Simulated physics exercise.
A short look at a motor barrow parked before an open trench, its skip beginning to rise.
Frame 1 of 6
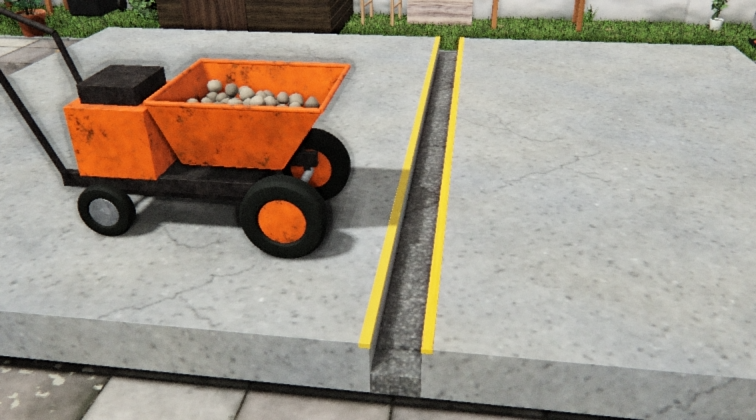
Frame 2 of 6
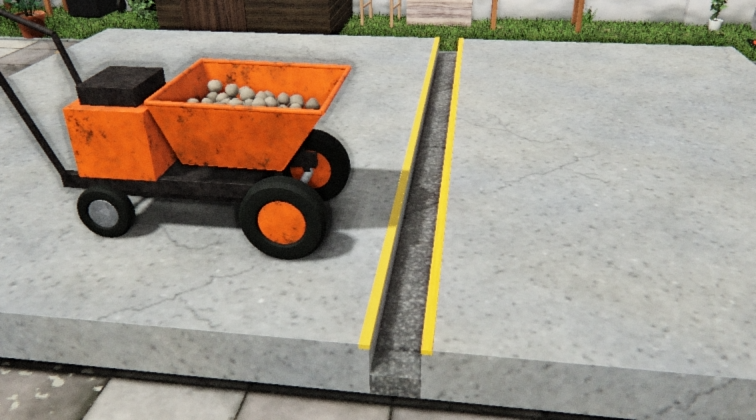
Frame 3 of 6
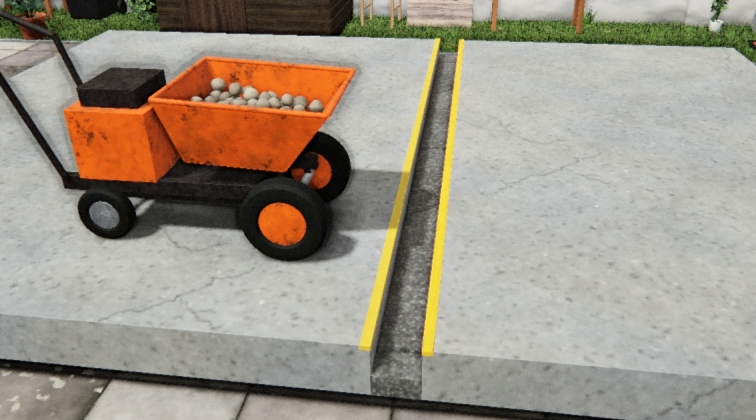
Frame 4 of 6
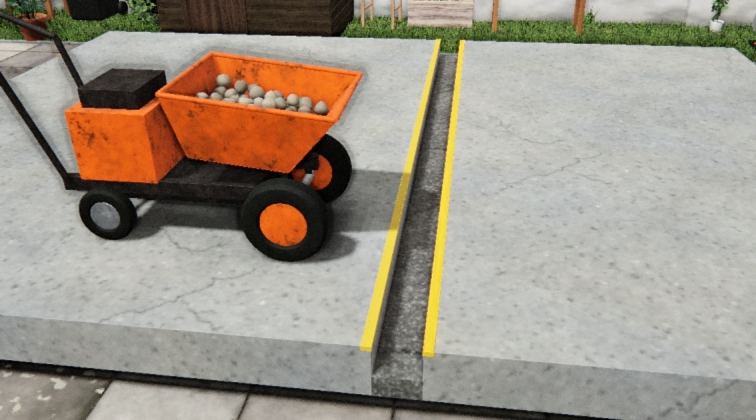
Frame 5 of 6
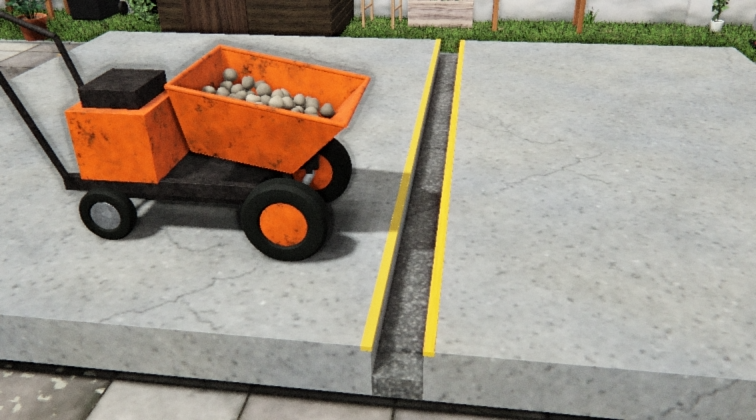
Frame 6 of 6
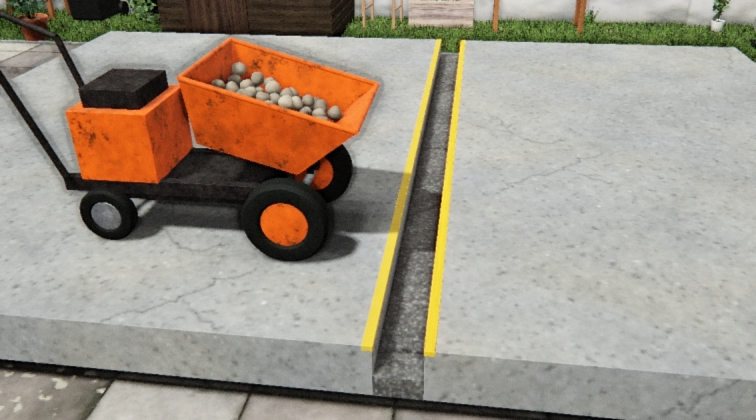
A pale concrete slab in a yard, with grass and wooden boxes behind, is seen from slightly above by a still camera. An orange and black motor barrow with black tyres stands at the left, grey pebbles in its skip, beside a narrow trench edged in yellow. The skip sits level at first, then slowly tilts forward to the right, its back rising and the pebbles shifting slightly.
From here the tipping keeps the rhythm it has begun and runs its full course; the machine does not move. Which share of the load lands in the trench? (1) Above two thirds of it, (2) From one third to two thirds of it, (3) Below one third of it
The answer is 2.
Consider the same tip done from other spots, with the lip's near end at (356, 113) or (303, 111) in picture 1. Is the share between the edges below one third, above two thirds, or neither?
At spot one the answer is under a third, and at spot two it is over two thirds.
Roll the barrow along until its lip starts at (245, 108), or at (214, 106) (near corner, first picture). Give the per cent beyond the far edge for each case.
Around 0 and 0 per cent respectively.
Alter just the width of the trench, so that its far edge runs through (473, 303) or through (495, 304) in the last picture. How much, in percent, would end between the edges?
Respectively, 100 % and 100 %.
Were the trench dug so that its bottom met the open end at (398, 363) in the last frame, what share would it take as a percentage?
It works out to some 40 percent.
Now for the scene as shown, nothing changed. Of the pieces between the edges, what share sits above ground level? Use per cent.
I'd put it near 15 in a hundred.
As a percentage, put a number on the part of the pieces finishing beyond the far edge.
45 percent.
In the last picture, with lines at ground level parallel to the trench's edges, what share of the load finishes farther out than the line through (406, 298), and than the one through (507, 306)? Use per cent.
I'd say about 80 and about 10 in a hundred.
Shortly afterwards, skip tipped steeply; the whole lot in the skip.
Next, skip tipped right over; all but a few in the skip; only a few in or heaped over the trench; a little beyond it.
Some moments later, skip tipped right over; near a quarter in the skip; near a third in or heaped over the trench; near a third beyond it.
In the end, skip tipped right over; near half in or heaped over the trench; near half beyond it.
